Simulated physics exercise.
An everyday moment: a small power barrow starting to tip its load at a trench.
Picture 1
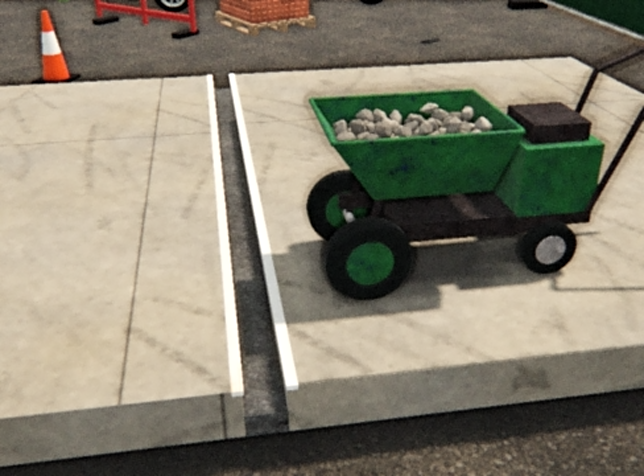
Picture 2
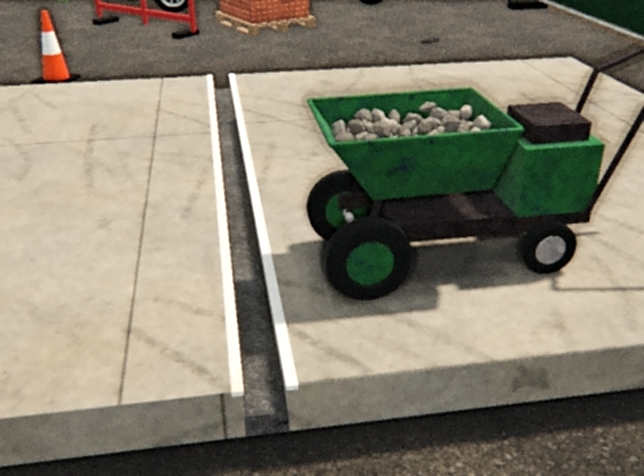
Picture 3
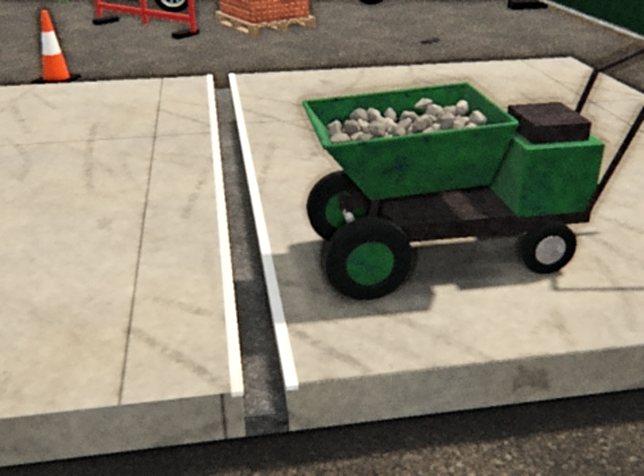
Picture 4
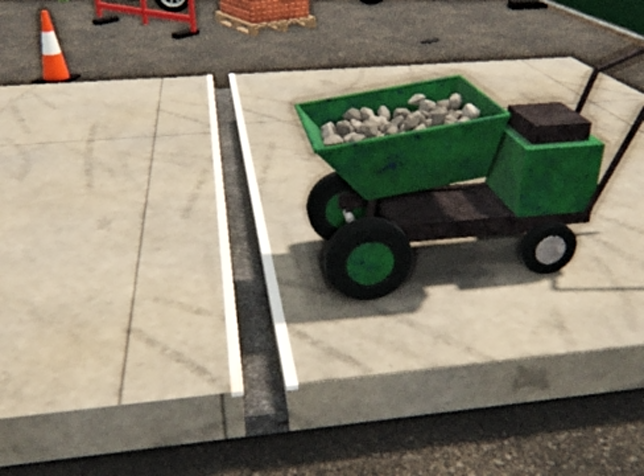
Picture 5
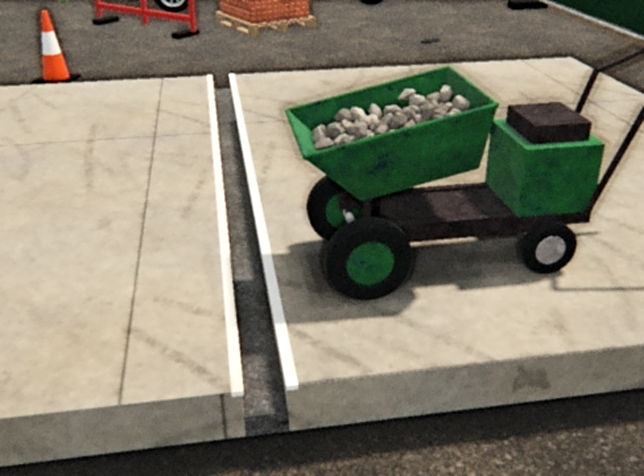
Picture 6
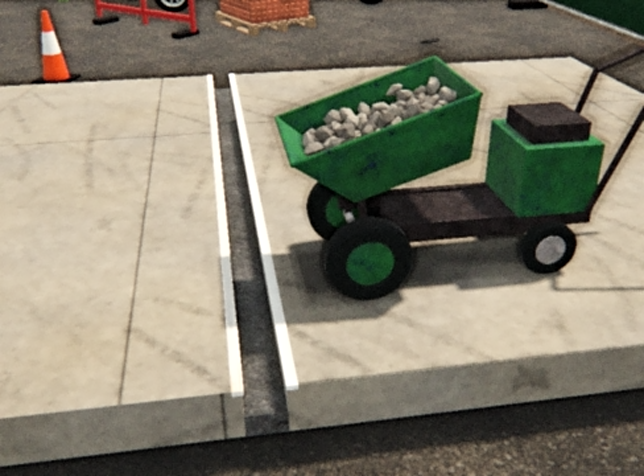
A green power barrow loaded with broken stones standing beside a narrow trench between concrete slabs, its skip gradually tilting left.
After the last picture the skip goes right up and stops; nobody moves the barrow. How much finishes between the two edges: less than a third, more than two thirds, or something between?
Between the edges lies less than a third of the load.
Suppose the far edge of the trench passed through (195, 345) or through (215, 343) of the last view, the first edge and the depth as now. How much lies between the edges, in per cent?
Near 60 % and 40 %.
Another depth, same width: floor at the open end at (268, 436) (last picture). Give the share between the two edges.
Near 0 %.
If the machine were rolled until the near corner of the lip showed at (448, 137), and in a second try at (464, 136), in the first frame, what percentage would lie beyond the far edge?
Roughly 0 per cent, and 0 per cent.
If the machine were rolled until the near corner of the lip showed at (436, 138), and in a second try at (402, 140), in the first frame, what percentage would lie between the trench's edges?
First some 40, then 50 per cent.
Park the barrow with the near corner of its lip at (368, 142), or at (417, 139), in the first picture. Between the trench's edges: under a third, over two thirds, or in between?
First in the middle band, then the middle third.
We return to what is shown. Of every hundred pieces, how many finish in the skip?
It comes to 20 per cent or so.
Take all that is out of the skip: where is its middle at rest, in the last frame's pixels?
Around (183, 275).
Soon after the last picture, skip tipped steeply; all in the skip.
A little later, skip tipped right over; most in the skip; about a quarter beyond it; a small part falling.
Later still, skip tipped right over; about a quarter in the skip; a stray few in or heaped over the trench; most beyond it.
At rest, skip tipped right over; about a quarter in the skip; a stray few in or heaped over the trench; most beyond it.
